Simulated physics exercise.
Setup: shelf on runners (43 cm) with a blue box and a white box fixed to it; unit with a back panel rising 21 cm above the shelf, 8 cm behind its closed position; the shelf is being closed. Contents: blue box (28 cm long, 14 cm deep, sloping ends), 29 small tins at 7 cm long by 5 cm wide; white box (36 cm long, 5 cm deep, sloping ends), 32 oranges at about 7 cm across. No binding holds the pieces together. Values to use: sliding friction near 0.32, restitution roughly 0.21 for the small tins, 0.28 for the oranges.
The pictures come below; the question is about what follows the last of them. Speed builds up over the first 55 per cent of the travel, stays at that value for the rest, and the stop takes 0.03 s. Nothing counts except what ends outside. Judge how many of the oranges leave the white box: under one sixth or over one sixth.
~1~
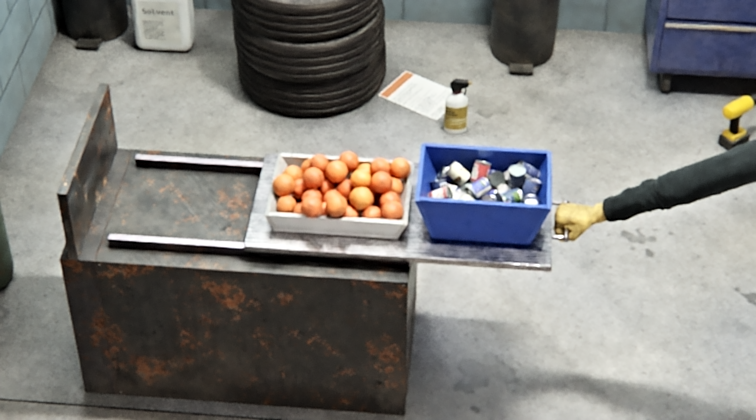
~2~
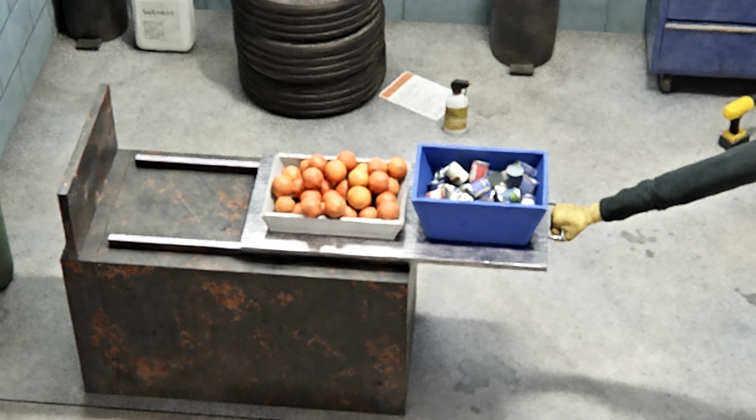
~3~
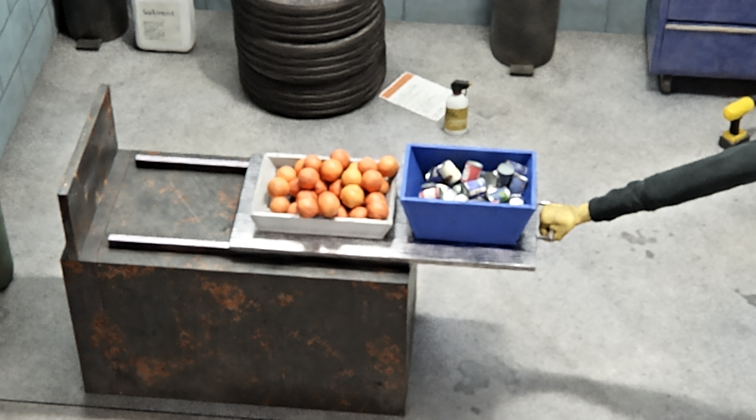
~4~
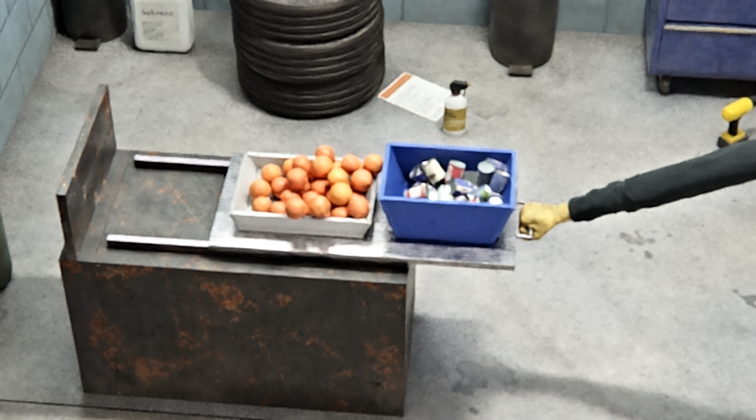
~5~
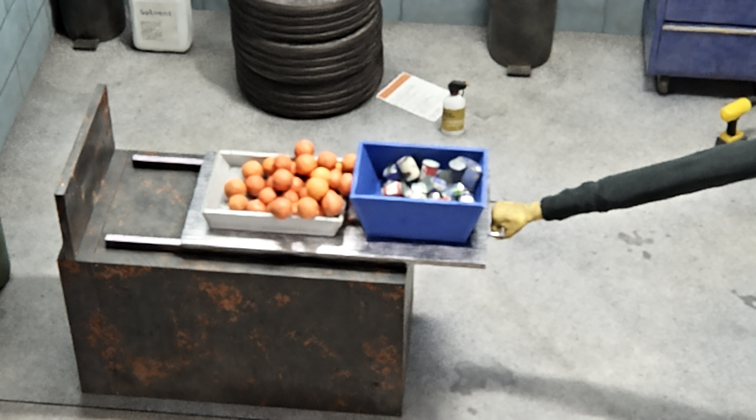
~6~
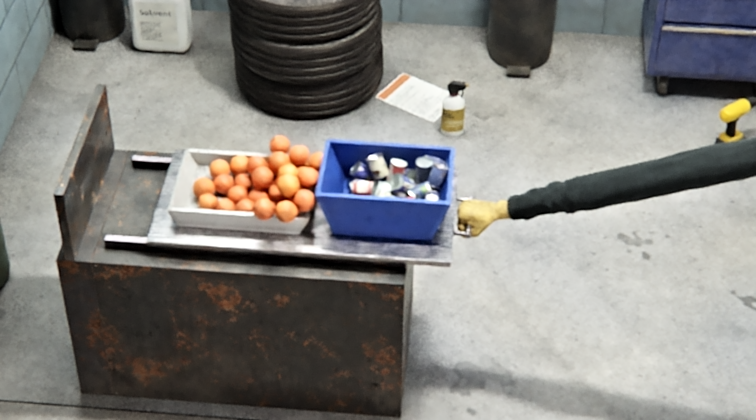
Over one sixth of them leave.
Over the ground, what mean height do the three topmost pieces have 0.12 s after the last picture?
Close to 82 cm up.
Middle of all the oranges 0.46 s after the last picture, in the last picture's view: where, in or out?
In the last picture they centre on about (155, 183).
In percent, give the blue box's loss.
Blue box: 0%.
Then, 0.05 s after the last picture, end of travel.
Then, 0.12 s after the last picture, the blue box has all 29 and the white box is down by 3 of 32.
Then, 0.25 s after the last picture, the blue box has all 29 and the white box is down by 8 of 32.
Then, 0.46 s after the last picture, the blue box has all 29 and the white box is down by 14 of 32.
Final count (0.89 s after the last picture), the blue box has all 29 and the white box is down by 14 of 32. Asked share, 14 of 32, 44 per cent.
